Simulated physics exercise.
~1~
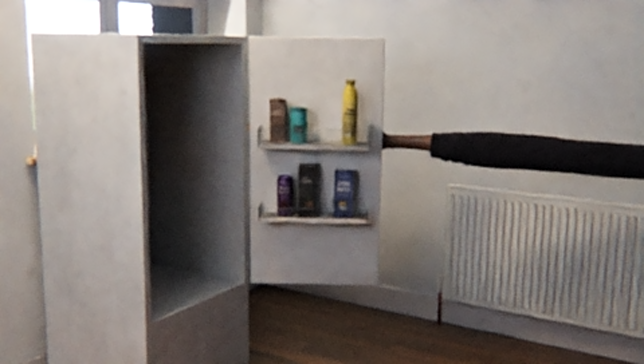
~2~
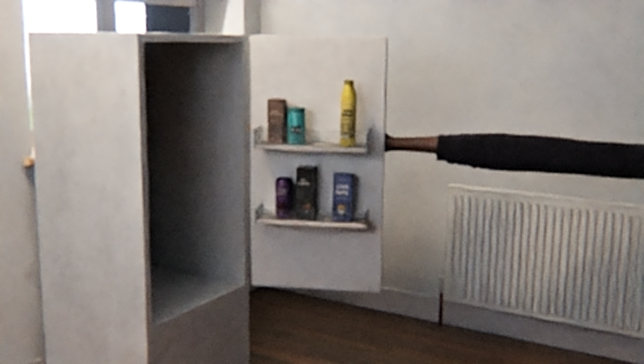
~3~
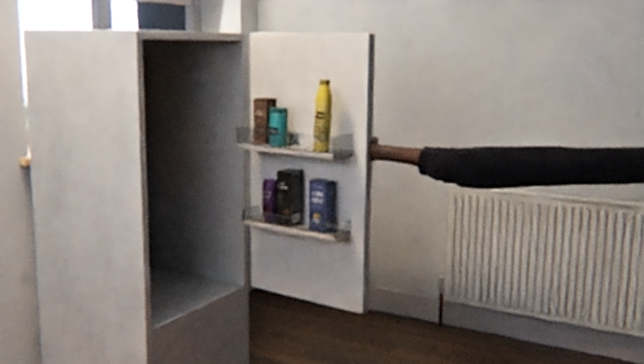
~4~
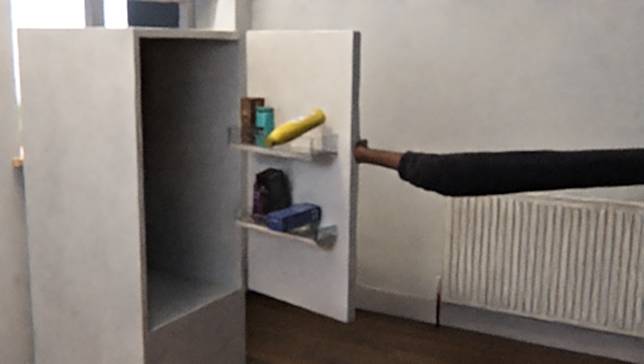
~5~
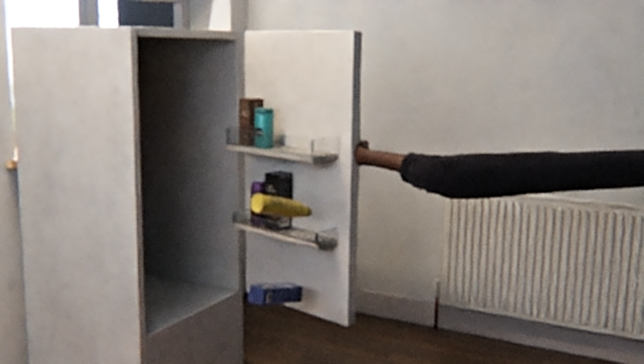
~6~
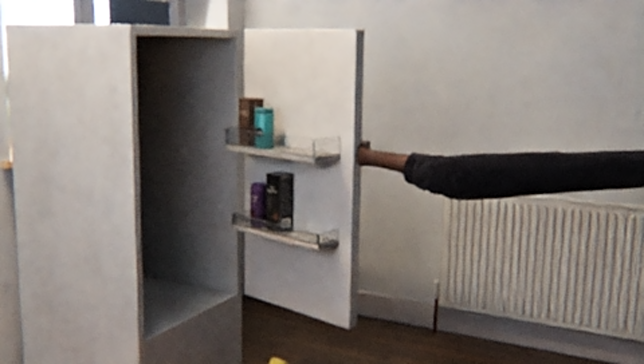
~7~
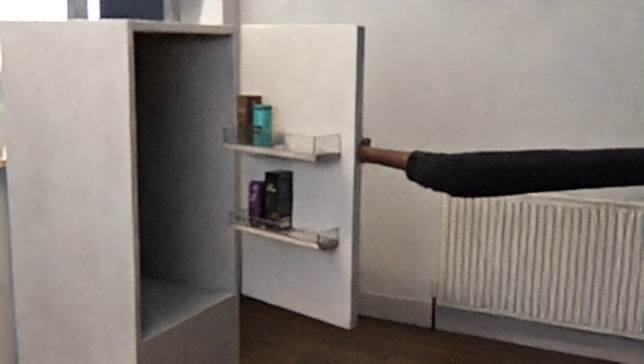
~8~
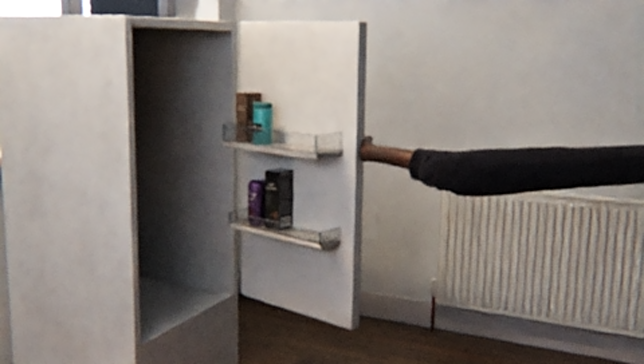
In a room with pale walls, a dark floor and a white radiator, a tall grey cabinet stands open, its door fitted with two small racks of bottles and cartons. An arm in a black sleeve reaches in from the right and holds the door's edge, swinging it toward the viewer until it halts abruptly. The yellow bottle and the blue carton tip over their rails, while the black carton leans and then rights itself. Both fallen items drop past the lower rack and out of view. The brown, turquoise, purple and black items remain upright on the still door.
